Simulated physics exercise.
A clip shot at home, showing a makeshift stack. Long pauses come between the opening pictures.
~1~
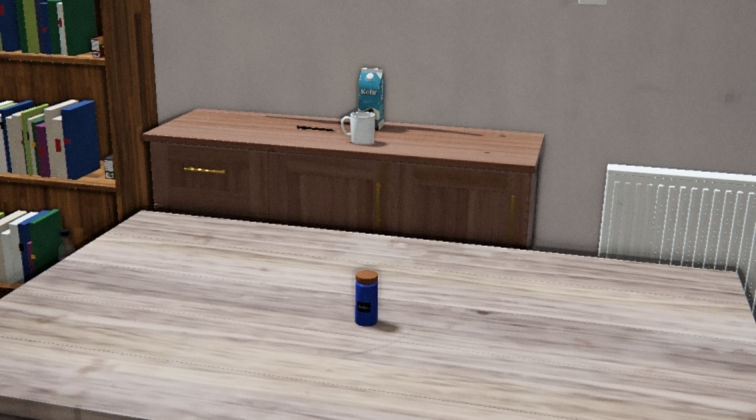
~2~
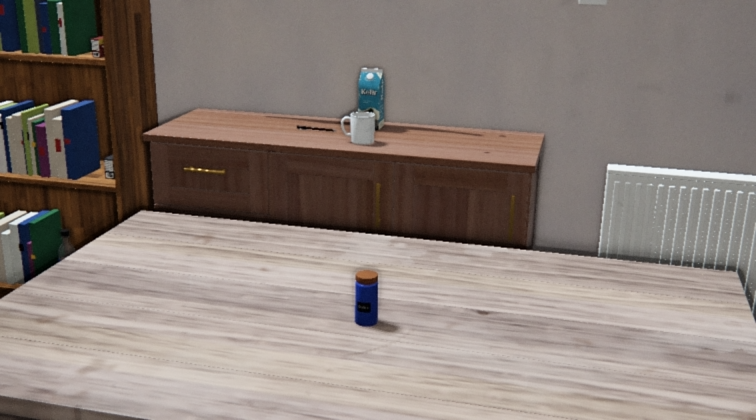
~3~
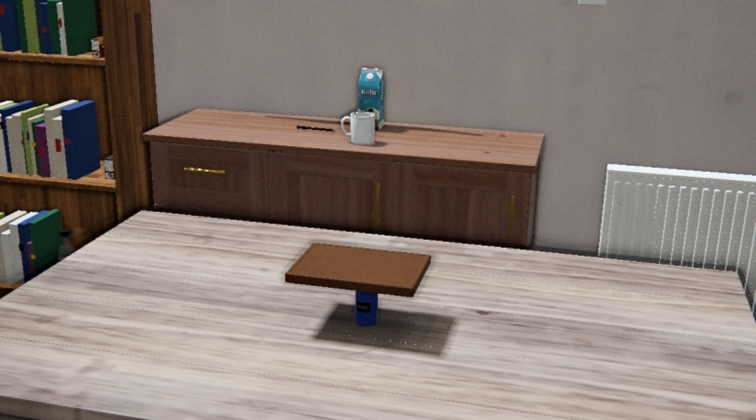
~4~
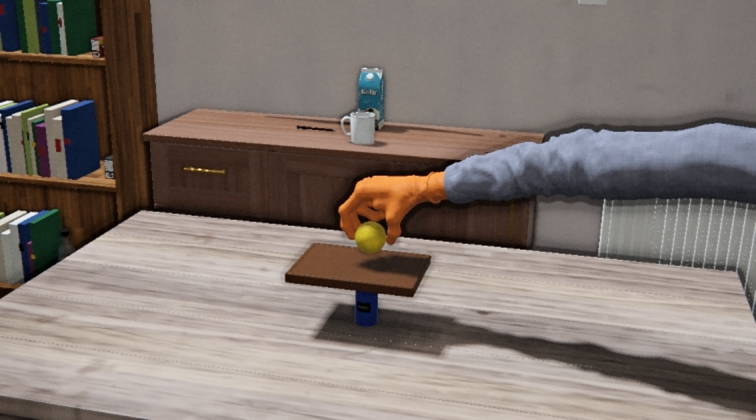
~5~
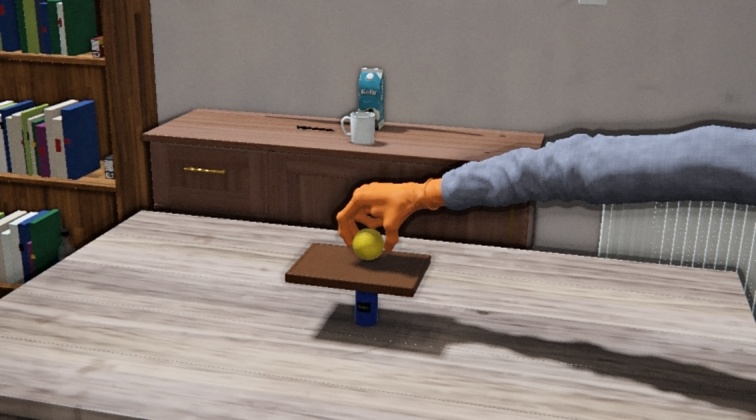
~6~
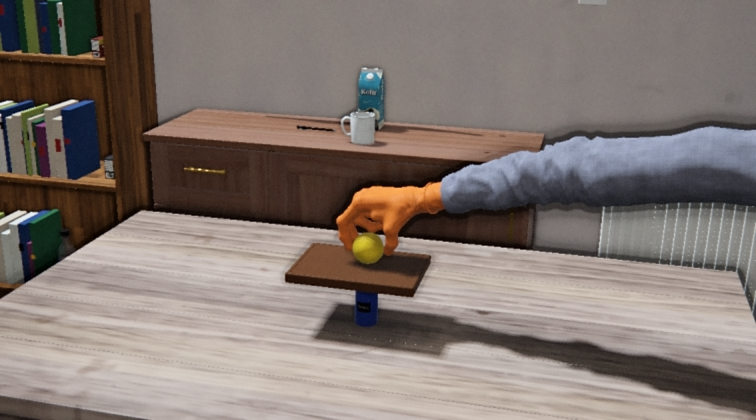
We see a blue shaker standing alone on a wooden table, then a brown board resting on top of it. An orange-gloved hand reaches in from the right and lowers a yellow lemon onto the board, still touching it.
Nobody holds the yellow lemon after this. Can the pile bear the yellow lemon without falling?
Ends intact.
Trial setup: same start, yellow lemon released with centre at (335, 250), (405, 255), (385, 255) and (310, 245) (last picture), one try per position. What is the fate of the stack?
So it tips over first, stays steady next, stays steady after that, and tips over last.
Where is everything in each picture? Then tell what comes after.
The last thing is not in view yet; blue shaker (367, 298), in the first frame.
The last thing is not in view yet; blue shaker (367, 298), in the second frame.
The last thing is not in view yet; blue shaker (367, 298), in the third frame.
Still above its spot; yellow lemon (371, 237); blue shaker (367, 298), in the fourth frame.
Still above its spot; yellow lemon (368, 244); blue shaker (367, 298), in the fifth frame.
In place under the hand; yellow lemon (368, 248); blue shaker (367, 298), in the sixth frame.
Then, 0.20 s on from there, no change.
Then, 0.40 s on from there, yellow lemon resting near (368, 248).
In the end, all 3 unmoved. At the end, from the last picture's camera, yellow lemon near (368, 248). The stack keeps its balance.
